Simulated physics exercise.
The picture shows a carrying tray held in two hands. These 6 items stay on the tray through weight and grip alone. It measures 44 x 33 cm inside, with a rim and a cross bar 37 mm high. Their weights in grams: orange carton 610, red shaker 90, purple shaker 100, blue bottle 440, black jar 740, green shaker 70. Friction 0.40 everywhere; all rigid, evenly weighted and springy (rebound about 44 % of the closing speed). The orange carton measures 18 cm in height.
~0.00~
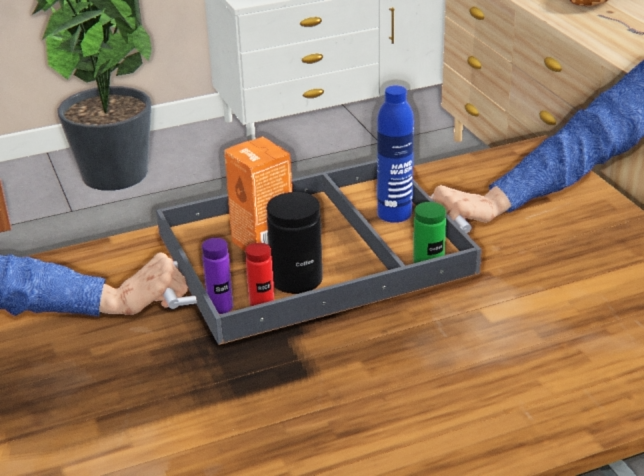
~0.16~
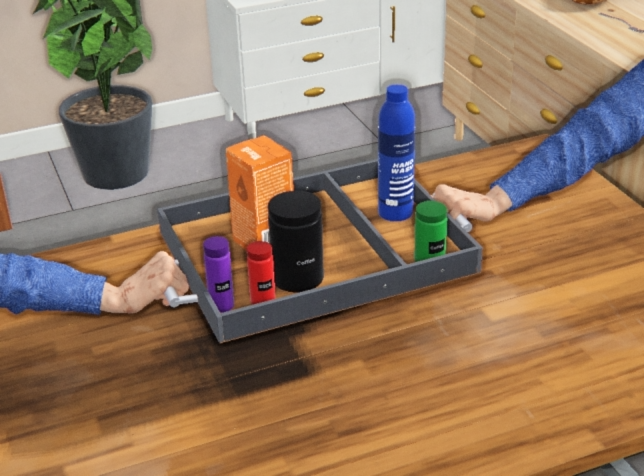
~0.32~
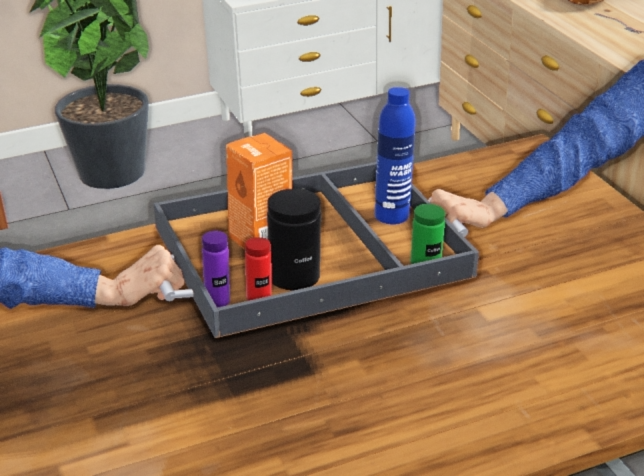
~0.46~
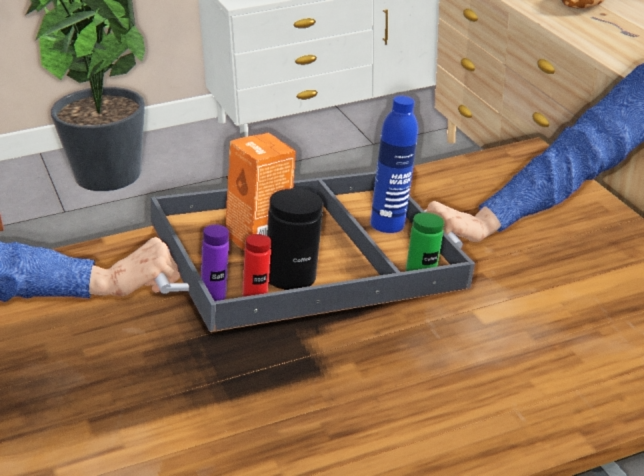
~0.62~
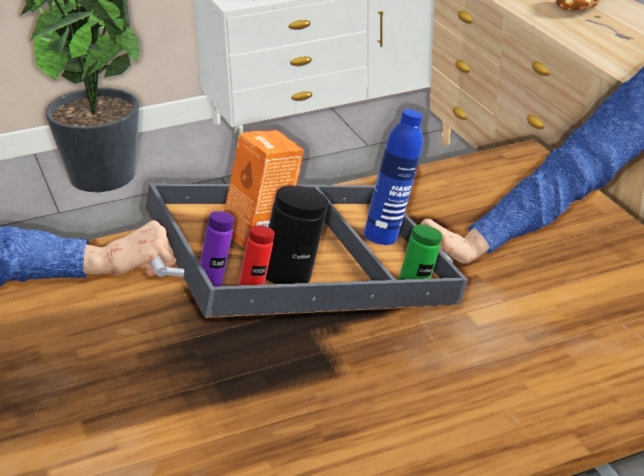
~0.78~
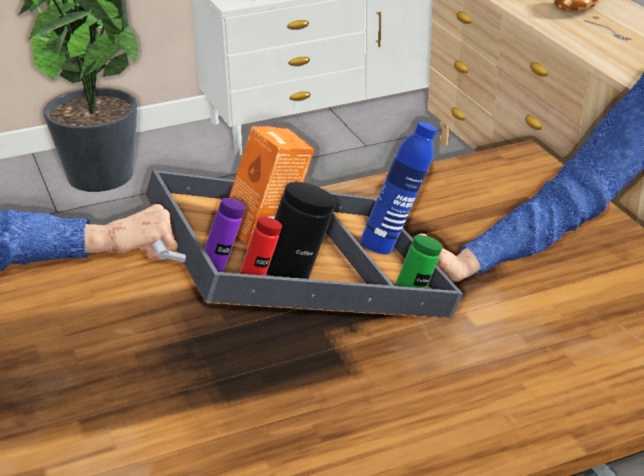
A gray tray of containers, held by two hands, starts level, then tilts right edge down.
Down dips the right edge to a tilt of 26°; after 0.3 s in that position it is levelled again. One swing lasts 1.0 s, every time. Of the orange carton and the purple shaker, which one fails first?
The latter of the two.
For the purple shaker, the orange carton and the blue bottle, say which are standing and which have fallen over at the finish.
Well, the purple shaker tumbles down, the orange carton tumbles down, and the blue bottle tumbles down.
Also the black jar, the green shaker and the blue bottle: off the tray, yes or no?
Black jar: Stays in bounds; green shaker: Stays in bounds; blue bottle: Goes out of bounds.
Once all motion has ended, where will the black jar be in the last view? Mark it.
It comes to rest somewhere around (338, 229).
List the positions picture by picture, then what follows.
The first frame shows tray level; orange carton (260, 199); purple shaker (218, 276).
The second frame shows tray level; black jar (296, 242); green shaker (430, 234).
The third frame shows tray at 3°, right edge down; red shaker (258, 271); blue bottle (395, 156).
The fourth frame shows tray at 7°, right edge down; black jar (293, 239); green shaker (425, 246).
The fifth frame shows tray at 14°, right edge down; red shaker (257, 259); blue bottle (396, 177).
The sixth frame shows tray at 21°, right edge down; orange carton (267, 186); purple shaker (222, 237).
Around 1.08 s, tray at 26°, right edge down; blue bottle now off the tray; purple shaker tipped 51° against what carries it near (260, 237); orange carton shifted 3 cm near (286, 187).
Around 1.28 s, tray at 26°, right edge down; purple shaker on its side near (284, 252); orange carton shifted 9 cm near (317, 193); red shaker on its side.
Around 1.88 s, tray at 14°, right edge down; orange carton on its side near (349, 191); purple shaker on its side near (281, 257); red shaker on its side.
Finally (2.9 s), off the tray, blue bottle; on their side or leaning hard on the tray, orange carton, red shaker and purple shaker; not toppled but over 5 cm from the start, black jar; green shaker still in place (within 5 cm). Final places as that camera would see them, orange carton near (353, 182), purple shaker near (278, 267). Orange carton went at 1.60 s; purple shaker went at 1.02 s.
